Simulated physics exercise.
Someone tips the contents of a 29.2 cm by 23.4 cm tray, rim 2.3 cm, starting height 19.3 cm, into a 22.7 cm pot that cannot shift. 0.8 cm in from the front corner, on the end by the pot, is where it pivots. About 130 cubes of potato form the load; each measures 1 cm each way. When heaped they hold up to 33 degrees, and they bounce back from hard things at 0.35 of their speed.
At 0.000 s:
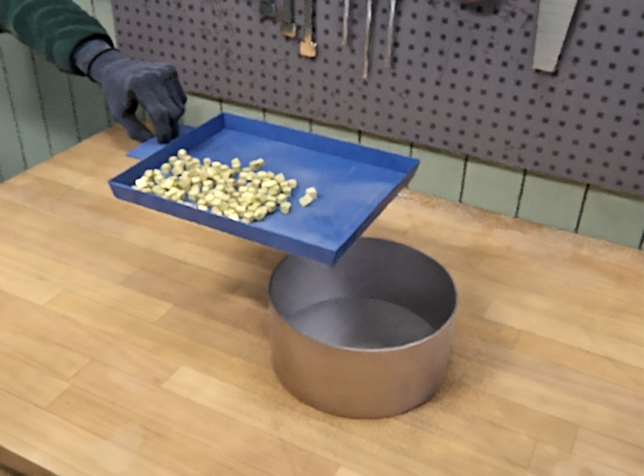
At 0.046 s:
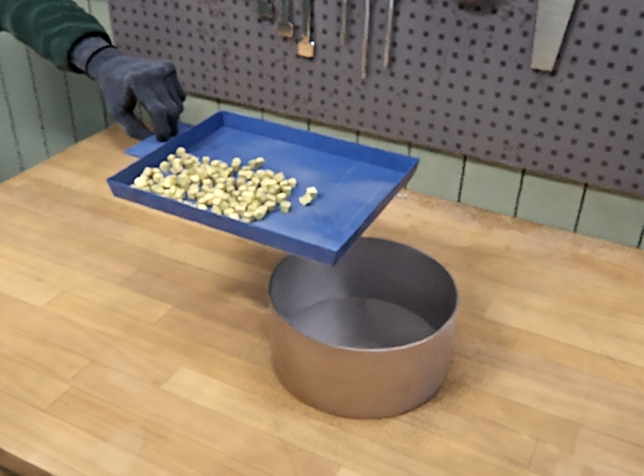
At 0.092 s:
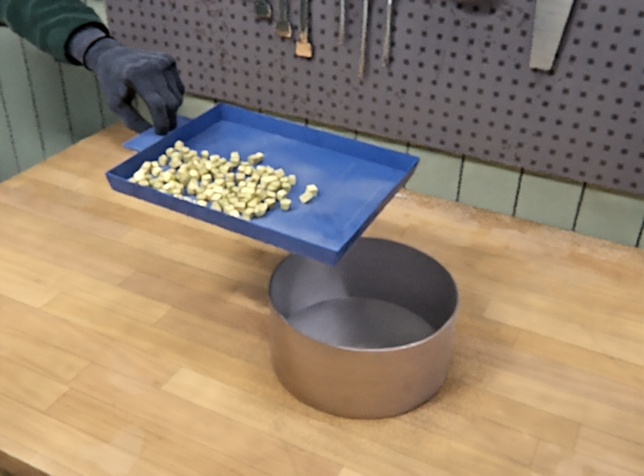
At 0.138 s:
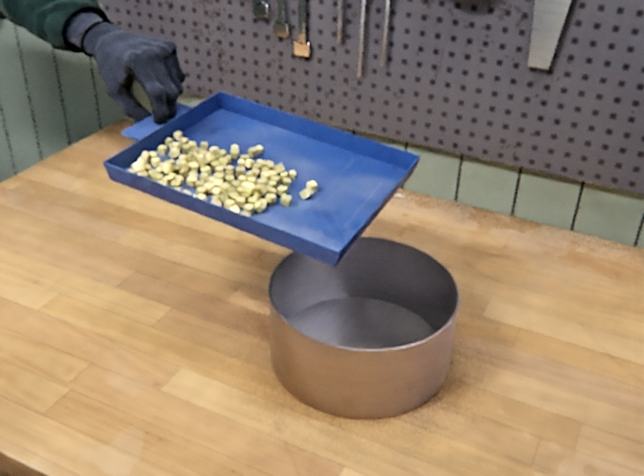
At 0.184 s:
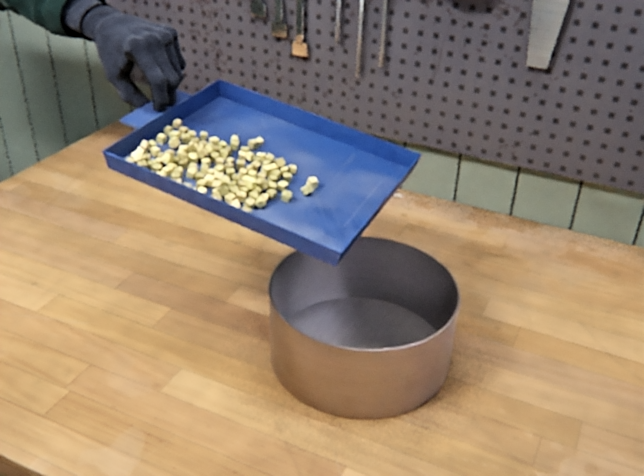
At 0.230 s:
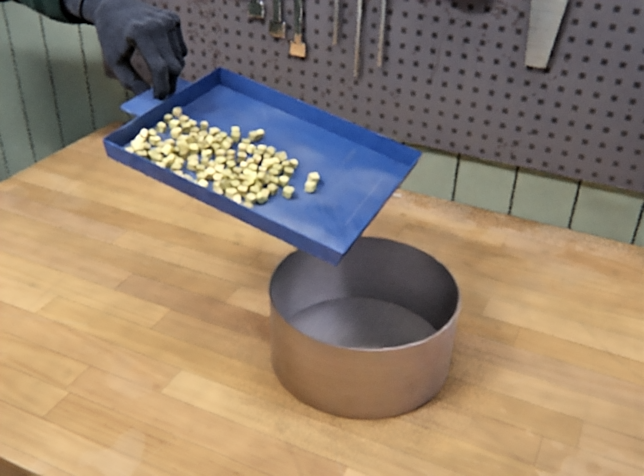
At a wooden workbench, a gloved hand raising the left end of a blue tray of pale cubes beside a round metal pot.
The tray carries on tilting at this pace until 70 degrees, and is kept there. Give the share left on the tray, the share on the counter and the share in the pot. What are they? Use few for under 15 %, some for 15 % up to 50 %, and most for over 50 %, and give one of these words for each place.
Tray: Some, counter: Some, pot: Some.
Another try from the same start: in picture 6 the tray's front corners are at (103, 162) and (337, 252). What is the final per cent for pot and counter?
In the pot: 0 per cent; on the counter: 50 per cent.
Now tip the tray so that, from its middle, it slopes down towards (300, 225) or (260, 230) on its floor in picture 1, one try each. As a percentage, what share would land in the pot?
Roughly 0 % for the first direction, roughly 0 % for the second.
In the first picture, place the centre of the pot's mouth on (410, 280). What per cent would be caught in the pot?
Something like 25 per cent would settle in it.
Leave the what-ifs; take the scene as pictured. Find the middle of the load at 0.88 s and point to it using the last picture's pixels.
Roughly pixel (348, 210).
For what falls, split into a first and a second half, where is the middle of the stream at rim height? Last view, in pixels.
(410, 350) first, (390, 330) later, roughly.
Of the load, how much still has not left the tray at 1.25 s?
Value: About 45%.
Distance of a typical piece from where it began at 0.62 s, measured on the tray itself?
Around 2 centimetres.
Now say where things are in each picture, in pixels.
Tray tilt 0 degrees, front corners at (113, 180) and (333, 248); middle of the pieces at (220, 191); pot at (363, 287), in the first picture.
Tray tilt 1 degrees, front corners at (112, 179) and (334, 248); middle of the pieces at (220, 189), in the second picture.
Tray tilt 3 degrees, front corners at (110, 172) and (335, 248); middle of the pieces at (219, 185), in the third picture.
Tray tilt 6 degrees, front corners at (109, 162) and (337, 248), lowest corner right front; middle of the pieces at (219, 178), in the fourth picture.
Tray tilt 9 degrees, front corners at (108, 150) and (339, 249), lowest corner right front; middle of the pieces at (219, 170), in the fifth picture.
Tray tilt 12 degrees, front corners at (108, 139) and (341, 249), lowest corner right front; middle of the pieces at (220, 163); pot at (365, 286). The tray's pace is about 70 degrees a second, in the sixth picture.
Then, at 0.62 s, tilt 40 degrees; the tray holds 100 %, the pot 0 %.
Then, at 0.88 s, tilt 58 degrees; the tray holds 95 %, the pot 0 %.
After 1.25 s, tilt 70 degrees; the tray holds 45 %, the pot 25 %.
In the end, at 2.5 s, tray 40 %, counter 30 %, pot 30 %.
